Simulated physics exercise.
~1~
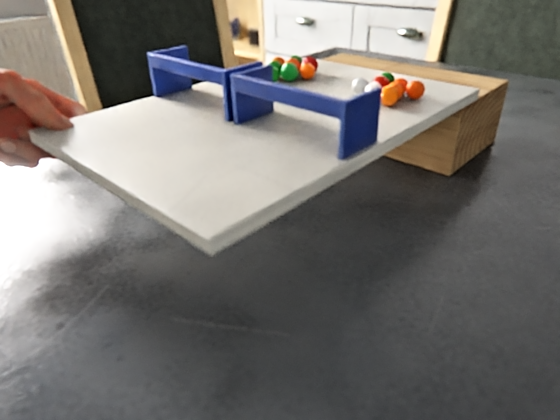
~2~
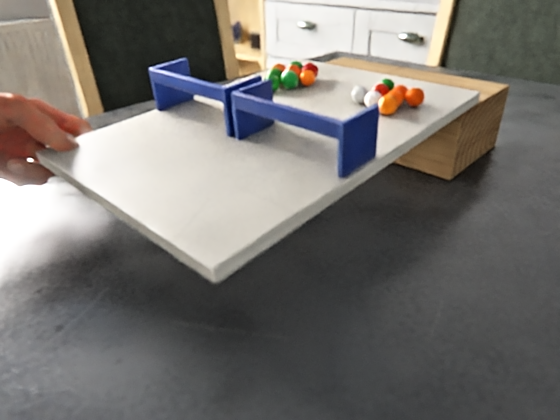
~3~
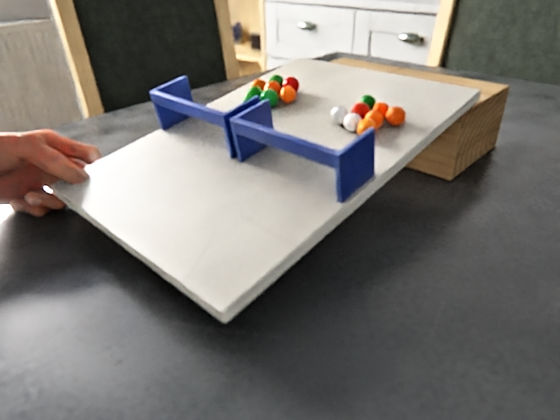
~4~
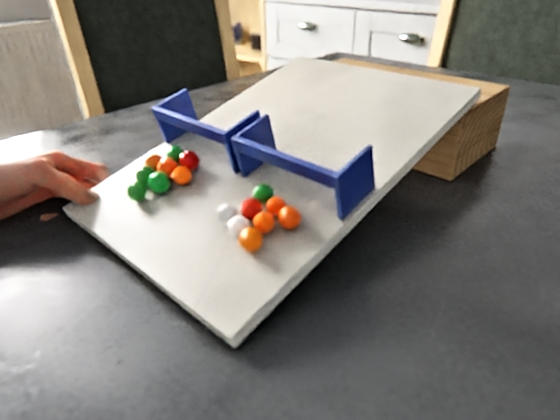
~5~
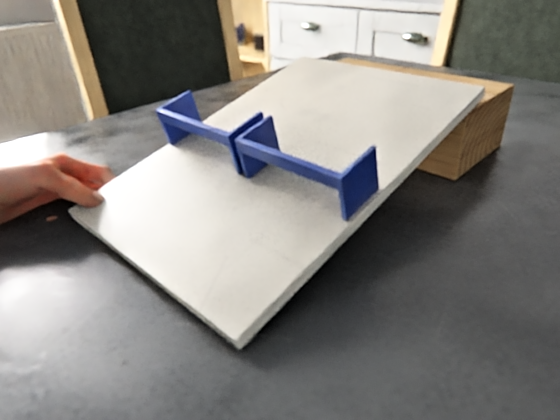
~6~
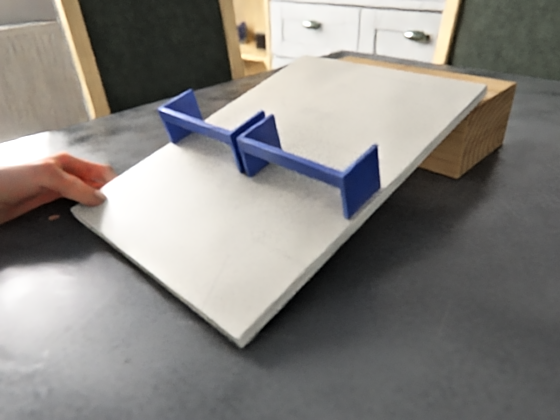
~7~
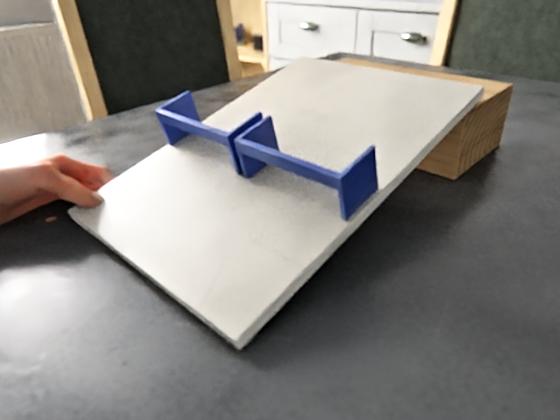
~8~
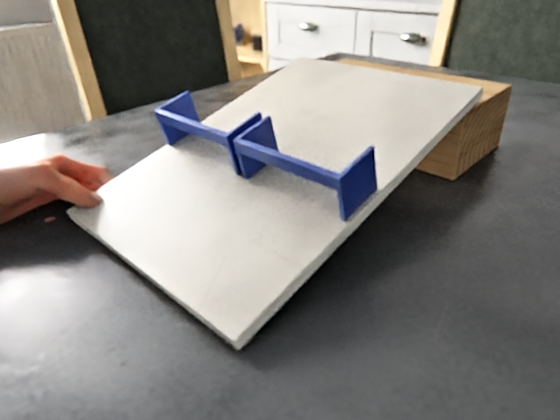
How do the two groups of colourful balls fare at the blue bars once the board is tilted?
Both the nearer group and the farther group pass beneath their blue bars, with no balls left behind them.
